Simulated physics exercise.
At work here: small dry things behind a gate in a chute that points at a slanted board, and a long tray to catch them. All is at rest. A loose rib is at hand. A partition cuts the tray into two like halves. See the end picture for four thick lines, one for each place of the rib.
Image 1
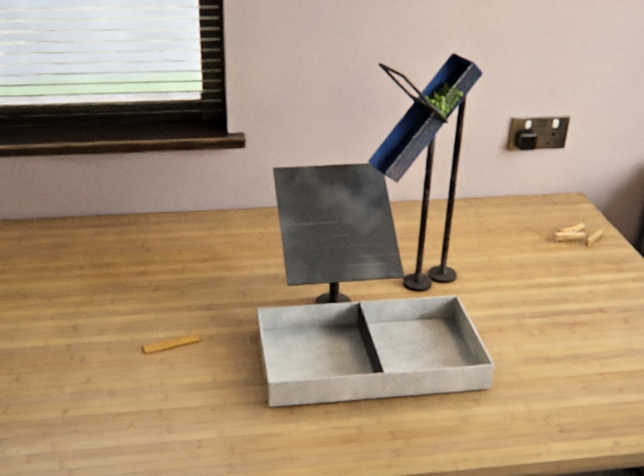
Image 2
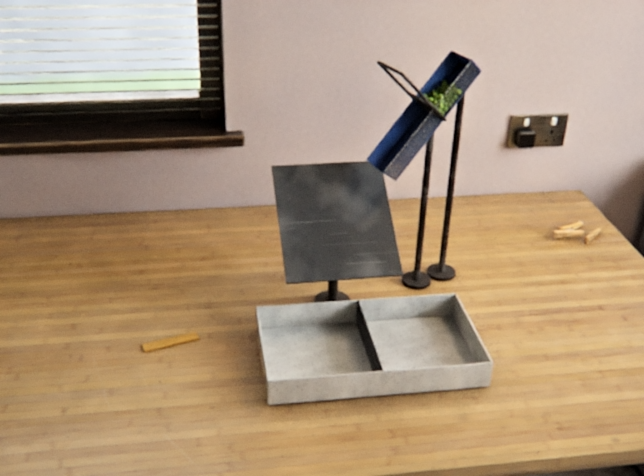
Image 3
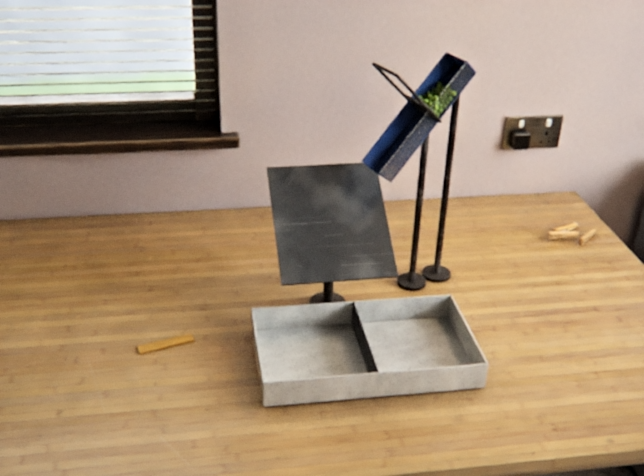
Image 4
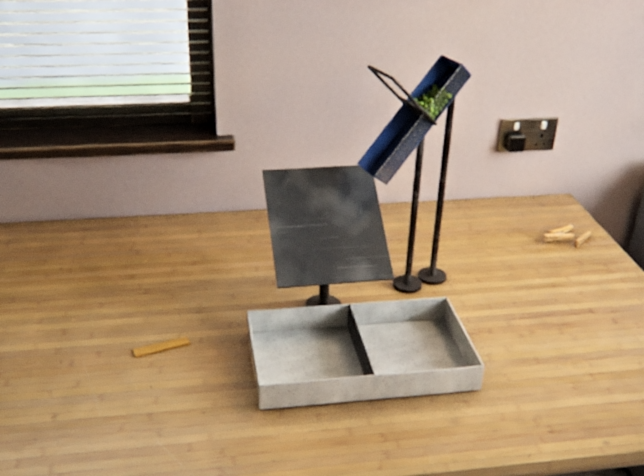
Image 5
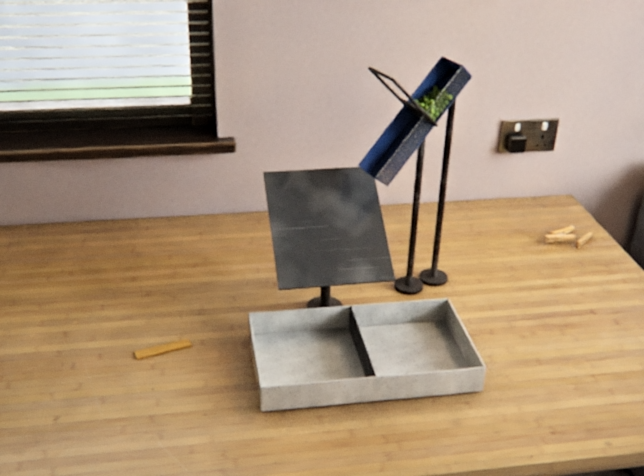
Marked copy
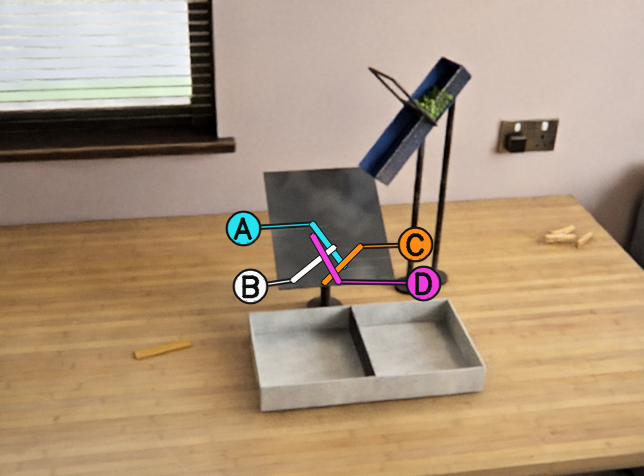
On a wooden table by a window, green peas sat behind a shut gate in a tilted blue chute, beside a slanted dark board and a divided grey tray; nothing moved except the view, drifting slightly.
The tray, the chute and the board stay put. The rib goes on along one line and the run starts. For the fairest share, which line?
Choose D.
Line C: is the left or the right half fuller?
Left.
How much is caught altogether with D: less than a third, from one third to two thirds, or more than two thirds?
It is more than two thirds.
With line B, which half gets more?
Left.
On the marked copy, line A from (312, 224) to (344, 266); line B from (333, 247) to (293, 280); line C from (360, 246) to (324, 282); line D from (313, 236) to (338, 281).
With A, of what is caught, a small part in the left half, most in the right.
With B, of what is caught, nearly all in the left half, a small part in the right.
With C, of what is caught, nearly all in the left half, a stray few in the right.
With D, of what is caught, about half in the left half, about half in the right.
